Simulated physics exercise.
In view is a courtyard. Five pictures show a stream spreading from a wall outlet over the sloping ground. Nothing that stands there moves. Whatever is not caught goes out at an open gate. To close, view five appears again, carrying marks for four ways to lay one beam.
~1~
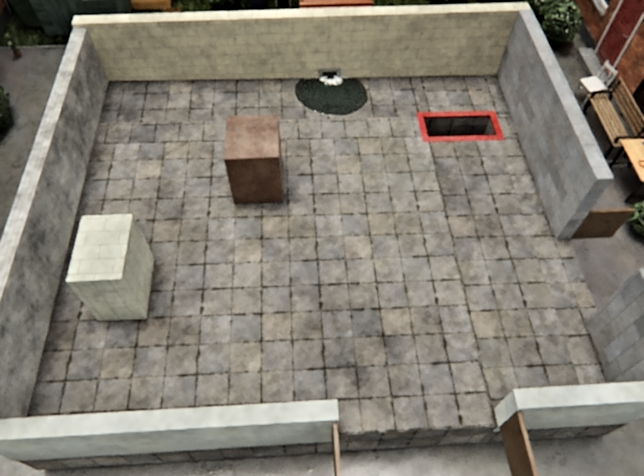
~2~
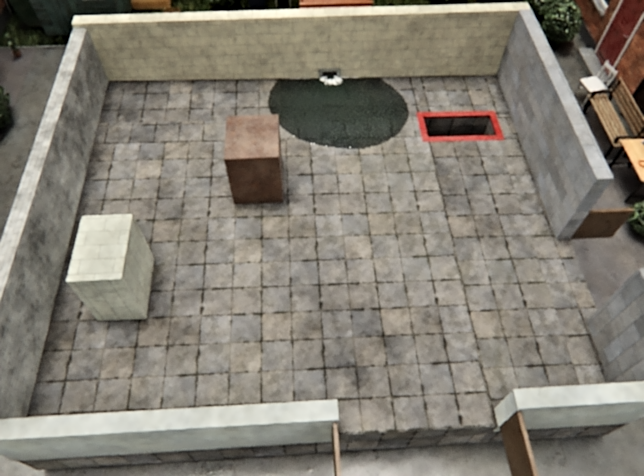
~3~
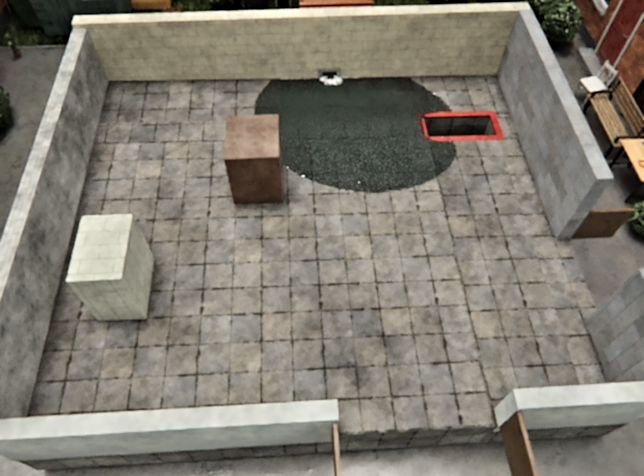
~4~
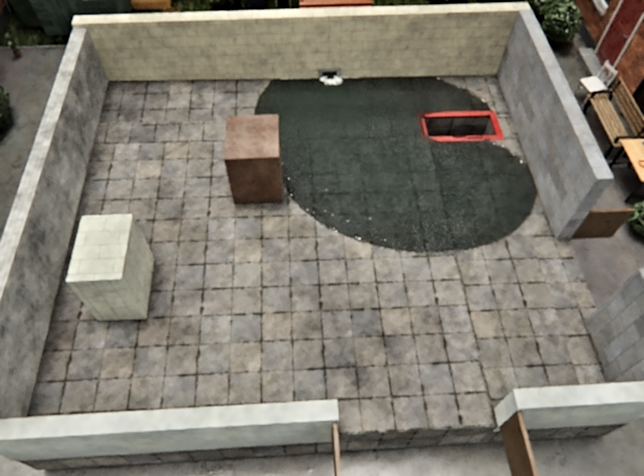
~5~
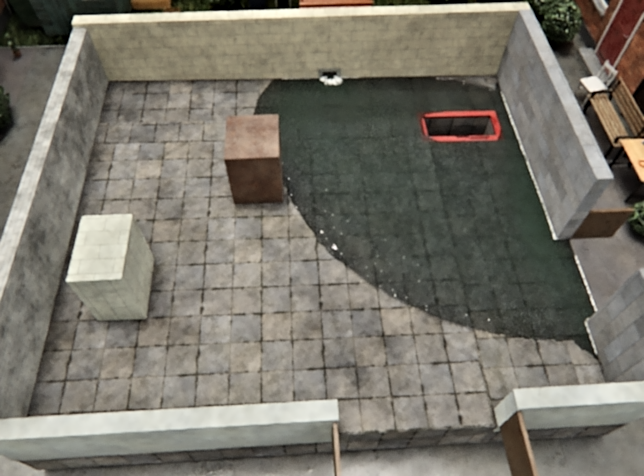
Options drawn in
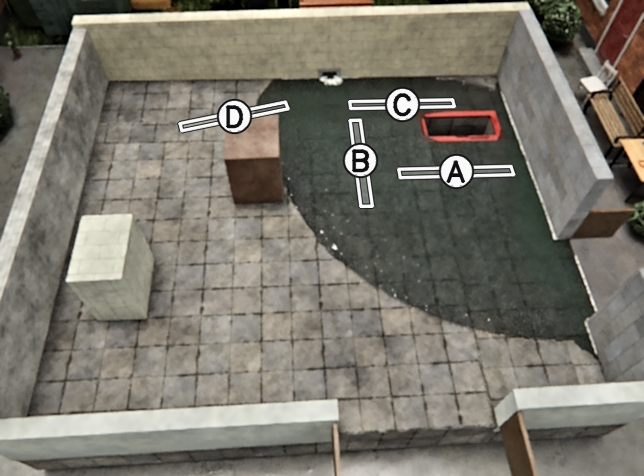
Walled courtyard with dark water spreading from the back wall across the paving, surrounding a red-edged gully and reaching the right side.
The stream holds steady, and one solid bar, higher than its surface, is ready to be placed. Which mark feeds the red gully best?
It is A.
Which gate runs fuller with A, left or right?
The right one.
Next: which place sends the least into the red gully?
C it is.
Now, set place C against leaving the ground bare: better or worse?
Place C is worse.
On the marked copy, A from (399, 173) to (512, 170); B from (366, 206) to (355, 120); C from (350, 105) to (453, 103); D from (180, 127) to (286, 105).
With A, about 35 % of the stream goes into the red gully, about 64 % out by the gates.
With B, about 22 % of the stream goes into the red gully, about 78 % out by the gates.
With C, about 15 % of the stream goes into the red gully, about 85 % out by the gates.
With D, about 22 % of the stream goes into the red gully, about 78 % out by the gates.
